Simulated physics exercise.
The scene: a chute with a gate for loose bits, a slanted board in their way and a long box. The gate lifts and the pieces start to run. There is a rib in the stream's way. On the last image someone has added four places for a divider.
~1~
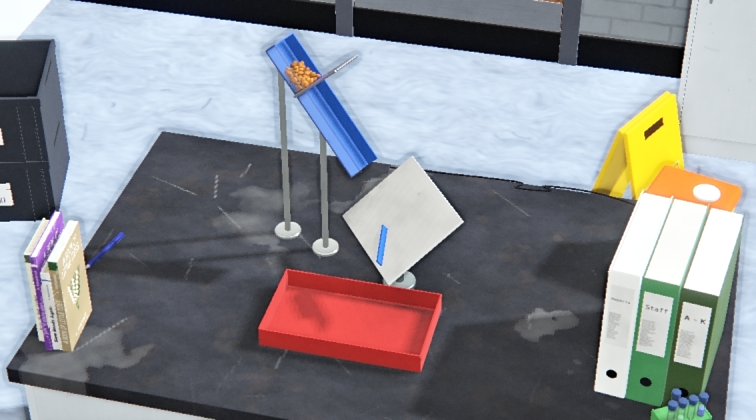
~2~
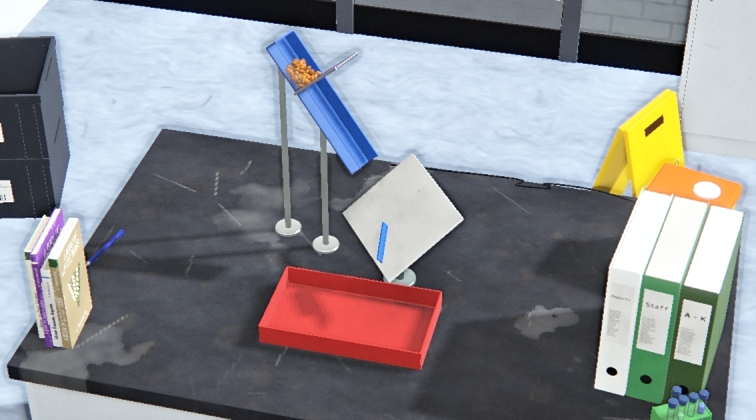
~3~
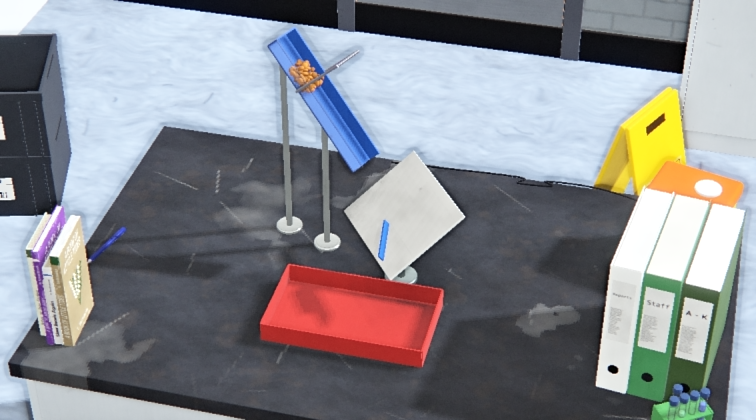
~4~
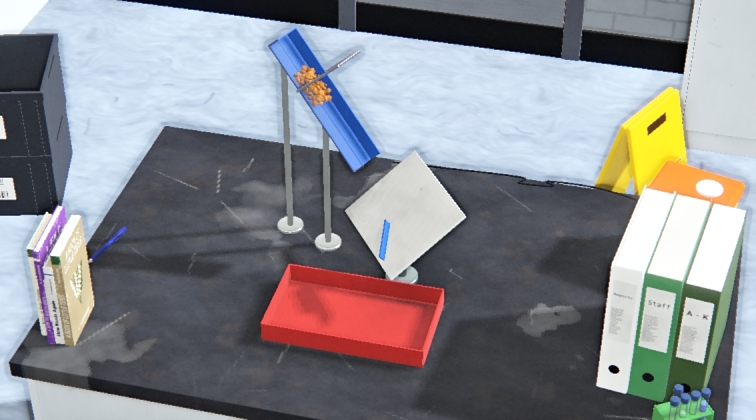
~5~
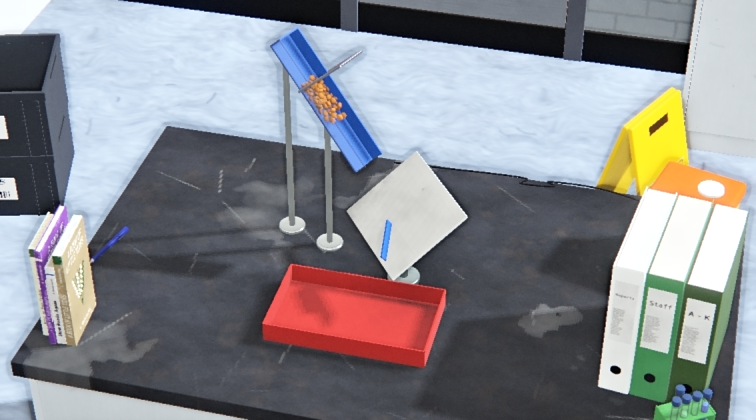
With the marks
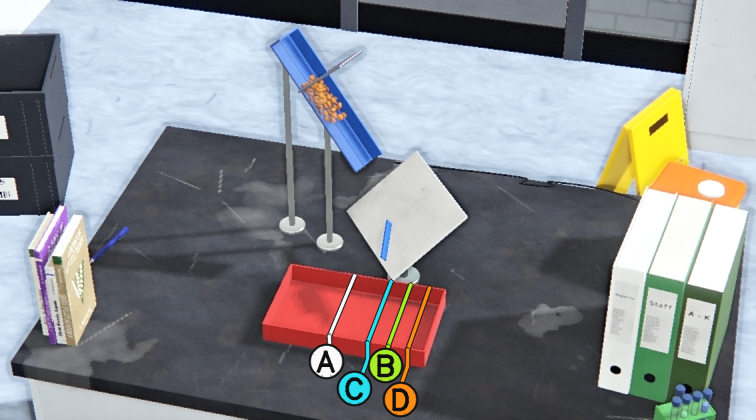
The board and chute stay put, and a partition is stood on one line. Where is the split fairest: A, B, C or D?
I would pick line A.
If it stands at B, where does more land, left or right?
More lands on the left.
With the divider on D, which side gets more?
More lands on the left.
On the marked copy, line A crosses the front rim at (329, 335); line B crosses the front rim at (388, 345); line C crosses the front rim at (367, 342); line D crosses the front rim at (407, 348).
For line A, of what is caught, close to half on the left of the divider, close to half on the right.
For line B, of what is caught, the whole lot on the left of the divider, none at all on the right.
For line C, of what is caught, all but a few on the left of the divider, a small share on the right.
For line D, of what is caught, the whole lot on the left of the divider, none at all on the right.
